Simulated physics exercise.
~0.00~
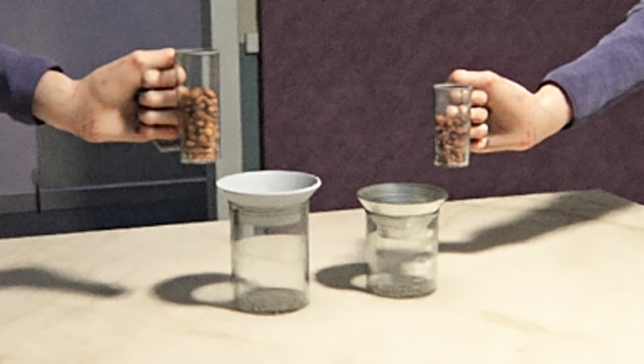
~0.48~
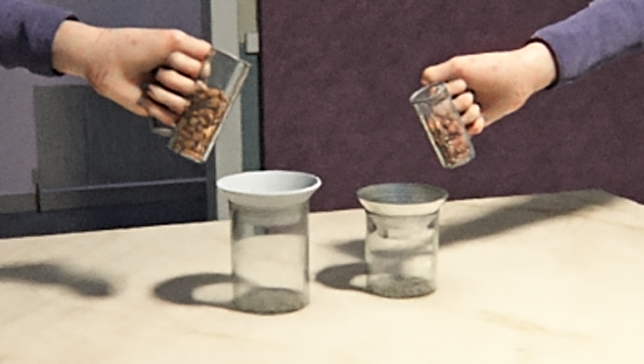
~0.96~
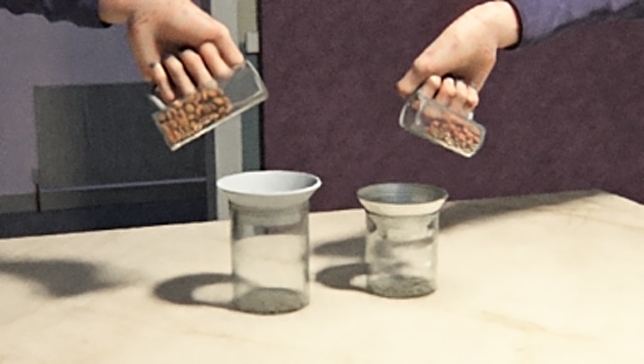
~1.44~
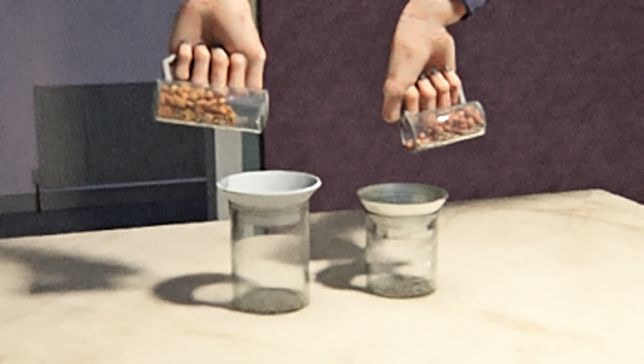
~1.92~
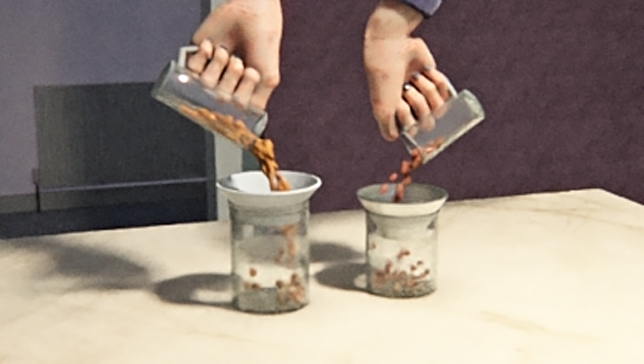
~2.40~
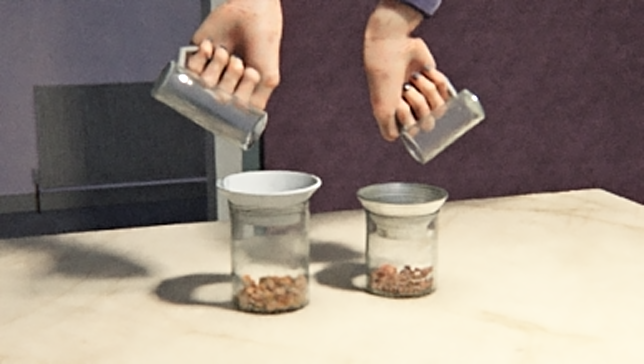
Two hands in purple sleeves reach in from opposite sides over a pale tabletop, seen from slightly above, each holding a clear cup of small reddish-brown pieces. Below them stand two clear jars topped with funnels, the left one larger with a whiter rim, before a grey and dark purple background. The hands tip the cups inward until they lie on their sides, the contents still inside. They tilt further, and the pieces stream through both funnels into the jars. Finally both cups are empty, still held tilted, and the pieces rest in a low heap in each jar.
